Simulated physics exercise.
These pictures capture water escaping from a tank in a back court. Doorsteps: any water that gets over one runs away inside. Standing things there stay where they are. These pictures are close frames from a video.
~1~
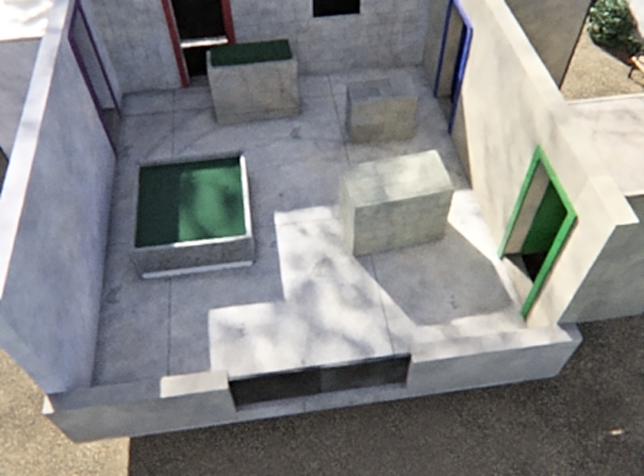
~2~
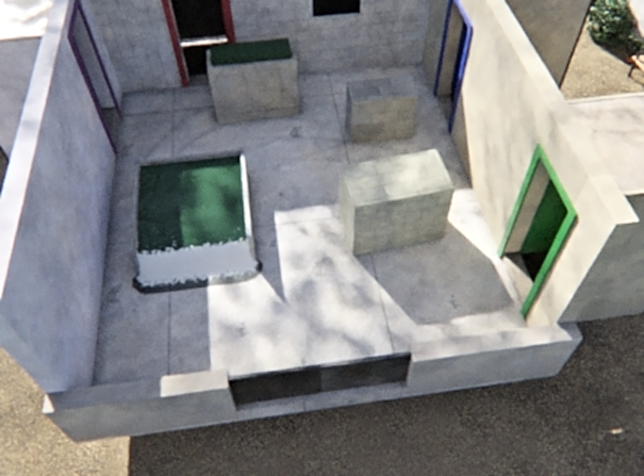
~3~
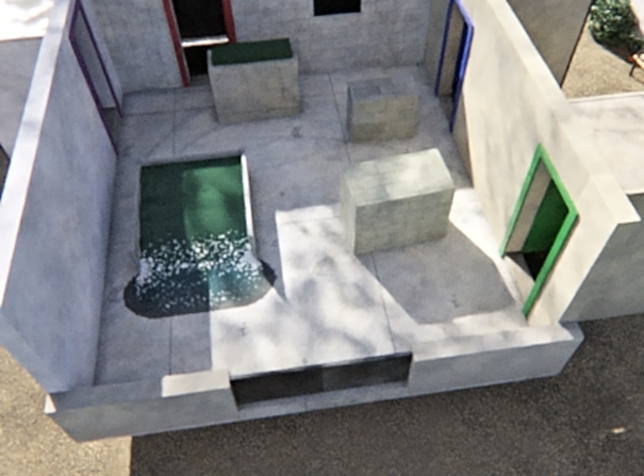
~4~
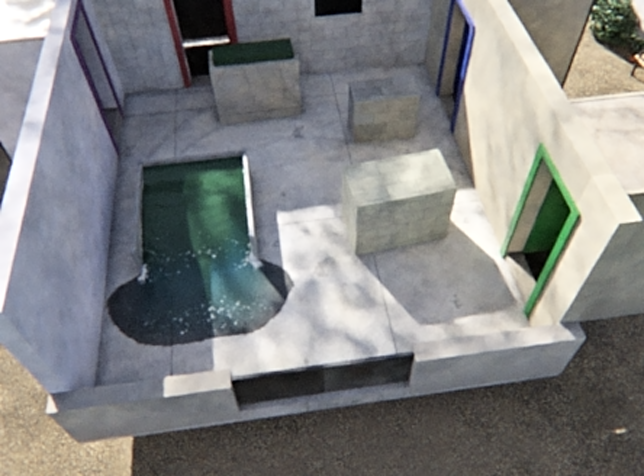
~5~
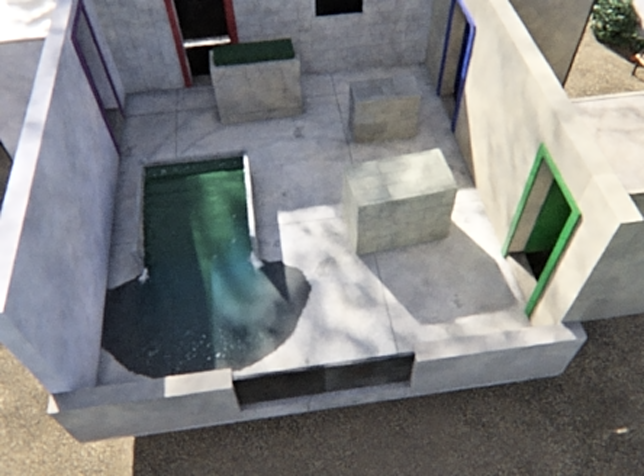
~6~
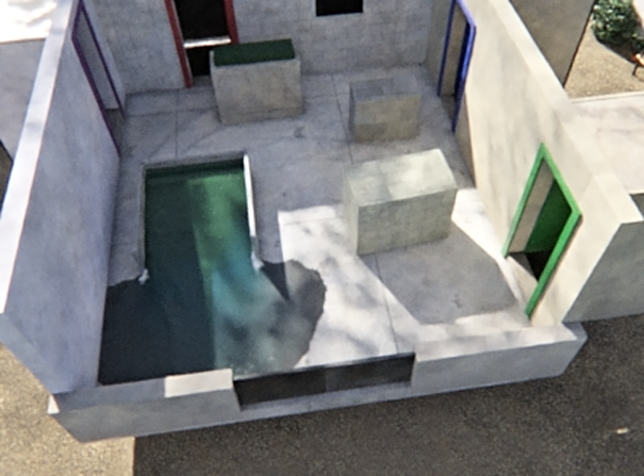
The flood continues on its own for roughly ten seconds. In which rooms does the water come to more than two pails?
The red door never tops two buckets; the blue door never tops two buckets; the green door never tops two buckets; the purple door never tops two buckets.
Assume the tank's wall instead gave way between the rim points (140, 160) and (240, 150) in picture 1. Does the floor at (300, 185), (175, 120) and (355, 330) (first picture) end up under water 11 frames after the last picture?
Spot one ends up untouched by the spill, spot two deluged, spot three untouched by the spill.
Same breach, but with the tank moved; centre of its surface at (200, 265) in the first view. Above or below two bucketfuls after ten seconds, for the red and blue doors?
Red door falls short, blue door falls short.
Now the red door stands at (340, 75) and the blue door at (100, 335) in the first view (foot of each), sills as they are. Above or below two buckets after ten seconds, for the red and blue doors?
Short version: The red door stays within the limit and the blue door tops the limit.
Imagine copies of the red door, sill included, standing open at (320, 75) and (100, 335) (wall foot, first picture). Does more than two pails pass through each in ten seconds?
Door one misses the threshold, door two beats the threshold.
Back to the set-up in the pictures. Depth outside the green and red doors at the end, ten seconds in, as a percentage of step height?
About 50 and 50 per cent.
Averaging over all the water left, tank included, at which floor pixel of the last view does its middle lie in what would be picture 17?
Somewhere near (214, 311).
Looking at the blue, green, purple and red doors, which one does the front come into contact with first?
Go with the one in green.
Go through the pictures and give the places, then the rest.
The first frame shows the tank at (191, 201) is whole and still.
In the second frame, the front is at (140, 285), out from the gap at (196, 258).
In the third frame, the front is at (262, 291), out from the gap at (198, 260).
In the fourth frame, the front is at (141, 337), out from the gap at (199, 261).
In the fifth frame, water pours out at (200, 261) and has run to (163, 374).
In the sixth frame, the front is at a hidden place, out from the gap at (201, 261).
A moment on, water covers 20 % of the floor; the red door not reached, the blue door not reached, the green door not reached, the purple door not reached.
Next, water covers 25 % of the floor; the red door not reached, the blue door not reached, the green door not reached, the purple door not reached.
Then, water covers 40 % of the floor; the red door not reached, the blue door not reached, the green door wet at the sill, nothing in, the purple door not reached.
Later, water covers 60 % of the floor; the red door wet at the sill, nothing in, the blue door wet at the sill, nothing in, the green door under two buckets in, the purple door wet at the sill, nothing in.
In the end, water covers 90 % of the floor; the red door wet at the sill, nothing in, the blue door wet at the sill, nothing in, the green door under two buckets in, the purple door wet at the sill, nothing in.
